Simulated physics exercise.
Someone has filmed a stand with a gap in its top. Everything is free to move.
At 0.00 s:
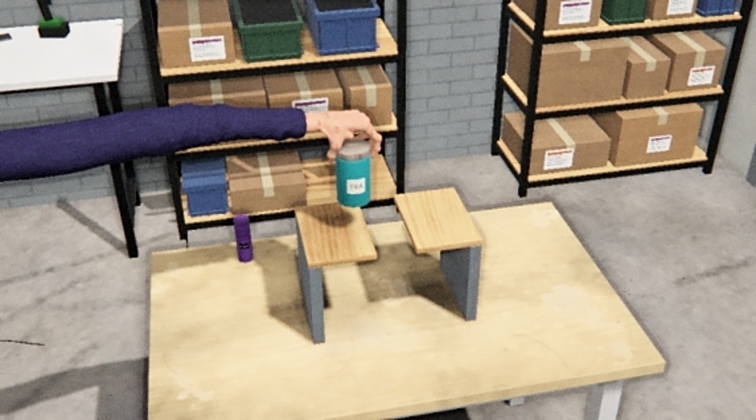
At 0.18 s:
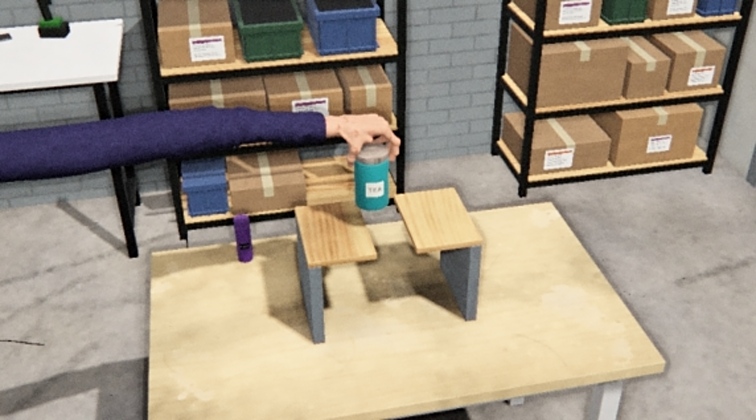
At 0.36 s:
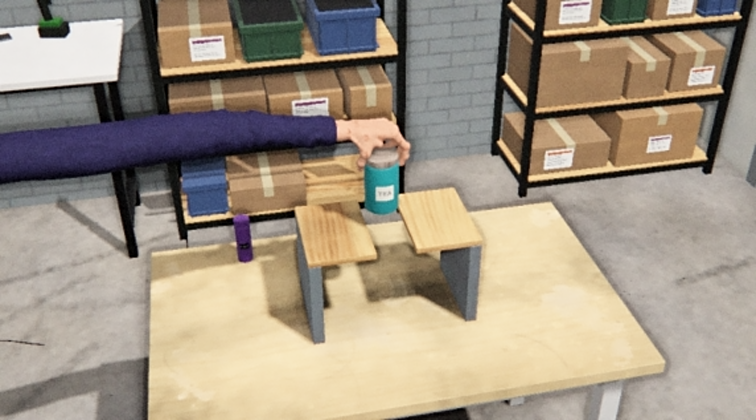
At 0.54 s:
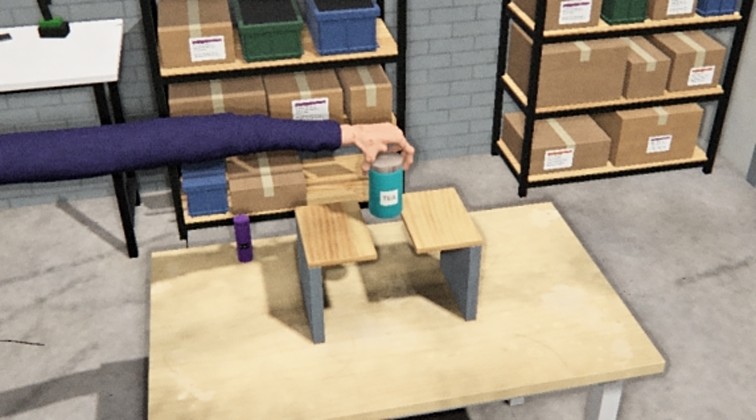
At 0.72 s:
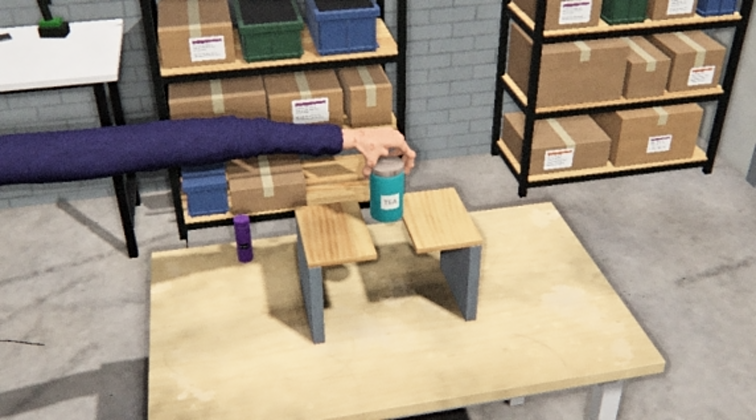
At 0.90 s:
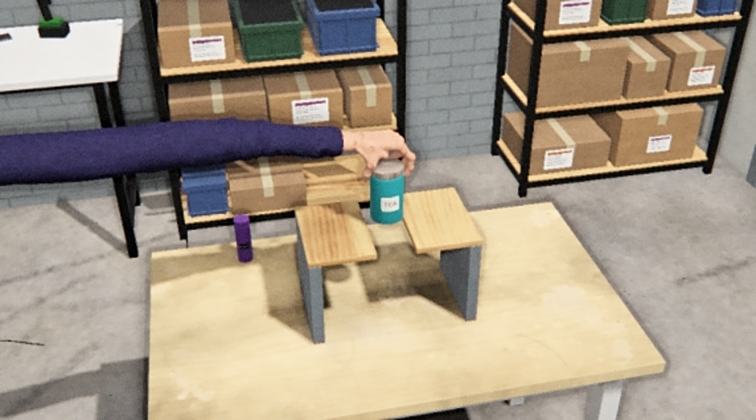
A hand at the end of a dark blue sleeve reaches in from the left, gripping a turquoise jar above a wooden-topped stand with a gap in its middle. Seen from above, the stand sits on a pale table with a purple shaker to its left, before shelves of boxes and bins. The hand carries the jar a short way right, lowers it slightly and holds it over the gap, while the camera stays still.
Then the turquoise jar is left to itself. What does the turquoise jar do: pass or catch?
The jar drops through.
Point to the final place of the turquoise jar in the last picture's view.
At about (387, 281).
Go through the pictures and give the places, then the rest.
In the first frame, on its way; turquoise jar (353, 173); purple shaker (243, 239).
In the second frame, on its way; turquoise jar (372, 176); purple shaker (243, 239).
In the third frame, on its way; turquoise jar (381, 180); purple shaker (243, 239).
In the fourth frame, on its way; turquoise jar (386, 185); purple shaker (243, 239).
In the fifth frame, on its way; turquoise jar (387, 189); purple shaker (243, 239).
In the sixth frame, poised above the slot; turquoise jar (387, 191); purple shaker (243, 239).
By 1.20 s, turquoise jar moved well along near (387, 258).
By 1.30 s, turquoise jar moved well along near (387, 274).
When it is over (3.5 s), moved from the start, turquoise jar; purple shaker as before. End places, in pixels of the last picture, turquoise jar near (387, 281). The jar goes down the gap.
